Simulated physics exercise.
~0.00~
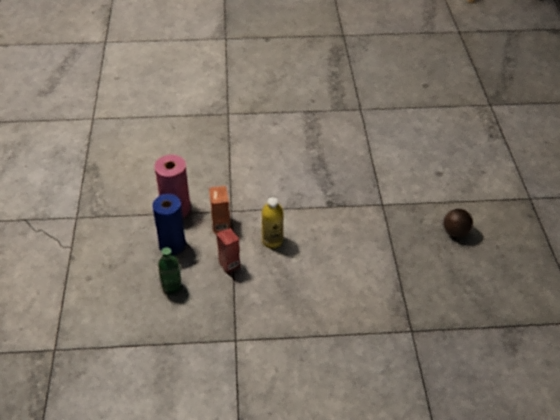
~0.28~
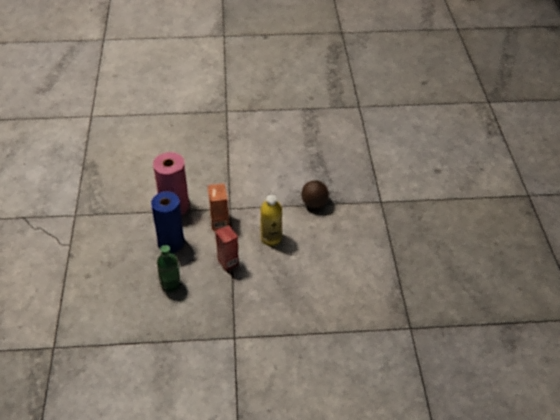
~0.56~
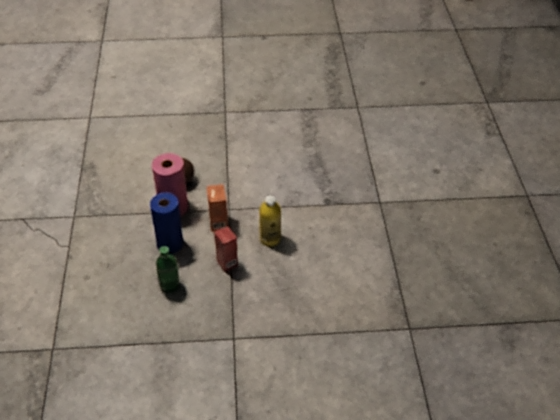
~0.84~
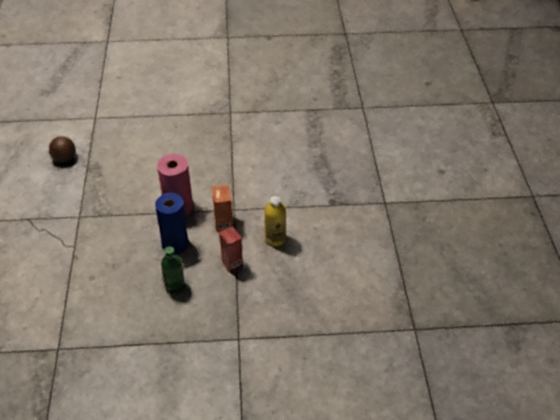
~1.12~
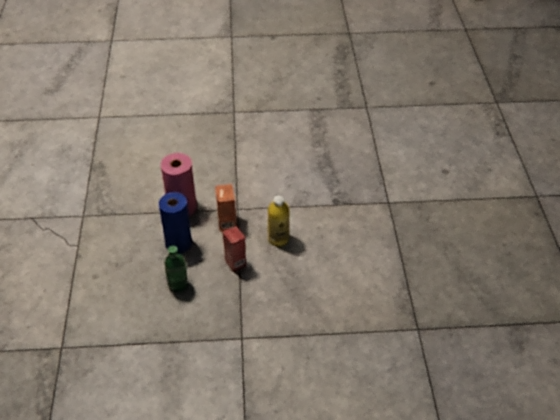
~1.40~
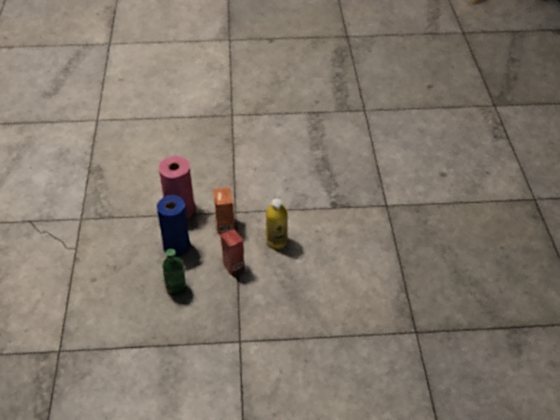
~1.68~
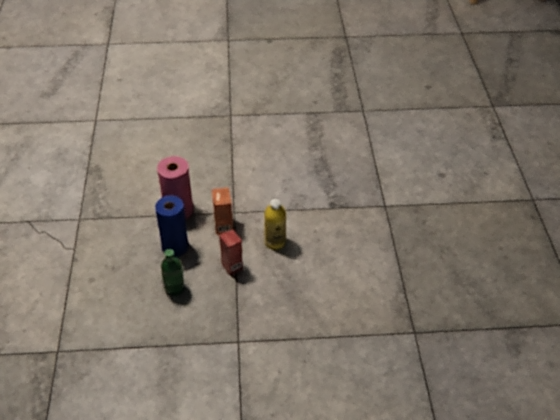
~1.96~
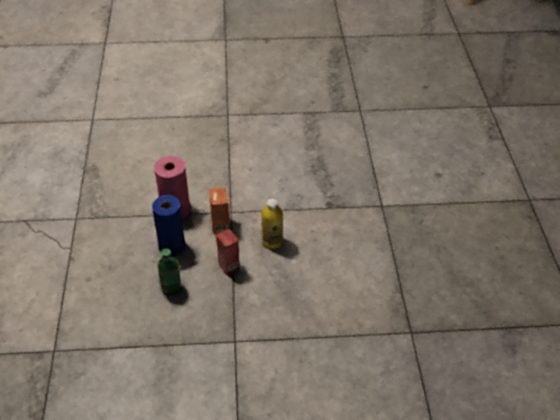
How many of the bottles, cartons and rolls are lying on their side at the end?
None of them are. The two bottles, two cartons and two rolls are all still standing upright after the ball has gone.
